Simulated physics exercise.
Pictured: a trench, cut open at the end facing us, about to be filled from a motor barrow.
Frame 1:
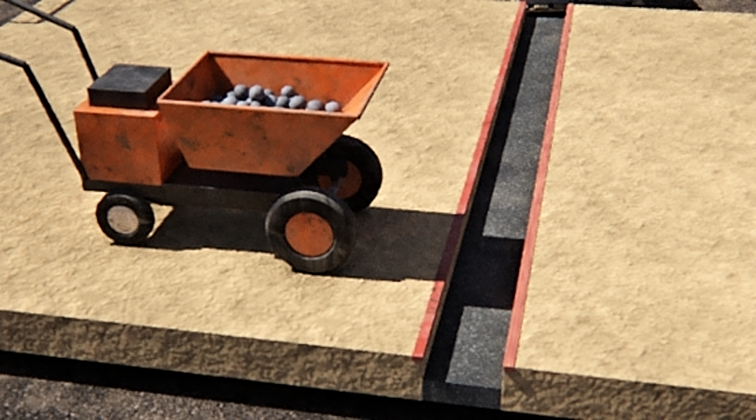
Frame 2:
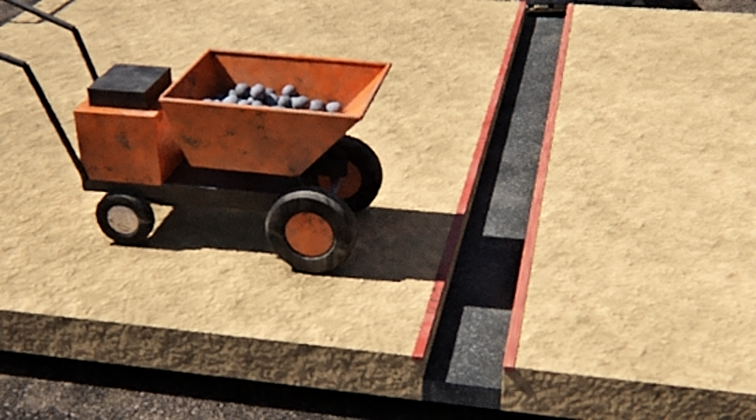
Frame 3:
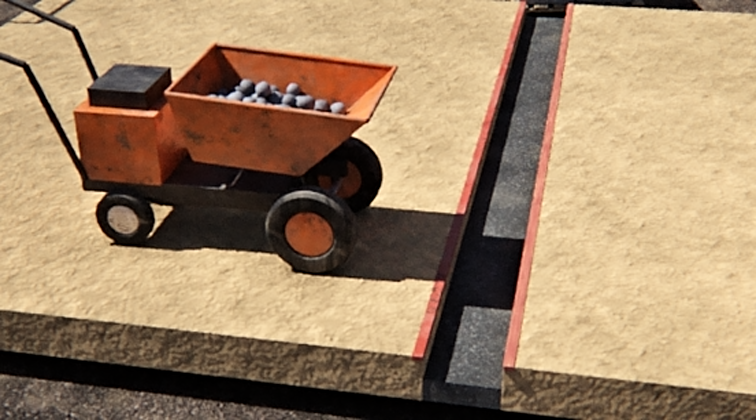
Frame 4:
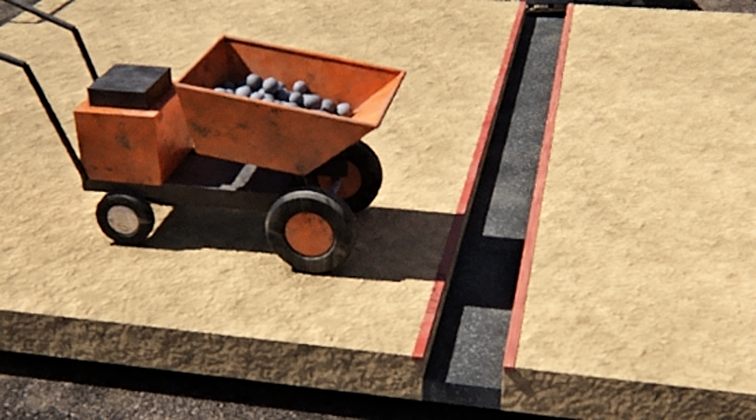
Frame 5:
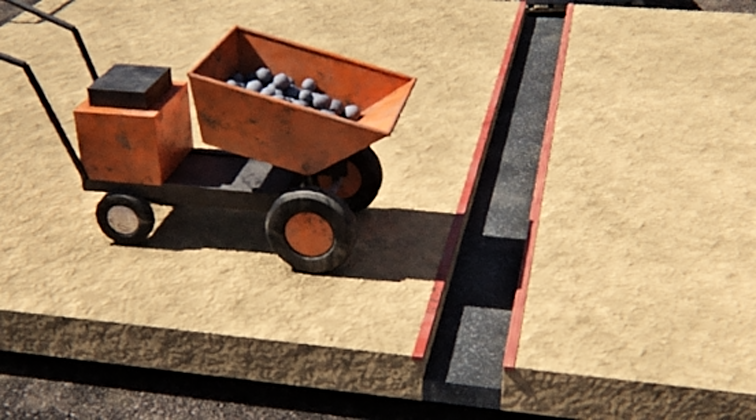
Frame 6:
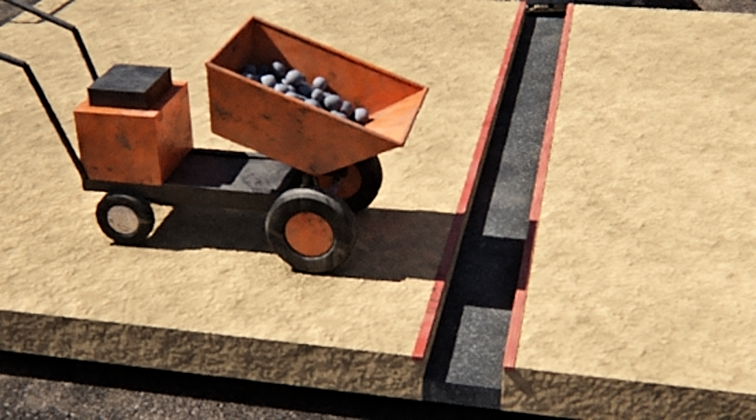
On sandy ground beside a narrow, shallow trench edged in red, an orange motor barrow stood still while its skip, loaded with round grey cobbles, rose at the back and tilted steadily toward the right.
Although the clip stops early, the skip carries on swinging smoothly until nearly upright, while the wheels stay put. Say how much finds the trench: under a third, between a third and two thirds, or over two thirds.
I predict the trench will see above two thirds of the load.
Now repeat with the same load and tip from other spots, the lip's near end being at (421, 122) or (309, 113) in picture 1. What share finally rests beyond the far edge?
You'd see close to 70 per cent the first time and close to 0 per cent the next.
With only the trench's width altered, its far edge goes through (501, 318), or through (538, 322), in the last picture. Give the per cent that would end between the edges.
70 and 90 percent.
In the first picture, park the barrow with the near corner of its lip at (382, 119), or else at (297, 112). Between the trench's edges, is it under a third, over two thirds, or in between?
Lab note - position 1: Between a third and two thirds; position 2: The middle third.
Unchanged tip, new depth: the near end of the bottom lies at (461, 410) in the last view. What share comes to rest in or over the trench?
It comes out near 100 percent.
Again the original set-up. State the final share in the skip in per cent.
Around 10 in a hundred.
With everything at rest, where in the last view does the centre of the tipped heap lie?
Near (495, 262).
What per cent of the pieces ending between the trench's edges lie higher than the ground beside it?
My guess is some 15 per cent.
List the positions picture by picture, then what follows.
The first picture shows lip of the skip (358, 117), level; top of the load (254, 112), round cobbles; first edge of the trench (431, 311); far edge (517, 320), the trench over half as wide as the skip, and shallow for its width.
The second picture shows lip of the skip (360, 118), level; top of the load (264, 115).
The third picture shows lip of the skip (367, 121), tipped barely; top of the load (268, 113).
The fourth picture shows lip of the skip (376, 127), tipped a little; top of the load (252, 104).
The fifth picture shows lip of the skip (388, 134), tipped a little; top of the load (255, 90).
The sixth picture shows lip of the skip (401, 145), tipped clearly; top of the load (252, 84); first edge of the trench (431, 311); far edge (517, 320).
Just after the last frame, skip tipped steeply; every one in the skip.
A moment on, skip tipped right over; roughly half in the skip; roughly half in or heaped over the trench; just a few falling.
Further on, skip tipped right over; about a tenth in the skip; the larger part in or heaped over the trench; about a tenth beyond it.
When it is over, skip tipped right over; about a tenth in the skip; the larger part in or heaped over the trench; about a tenth beyond it.
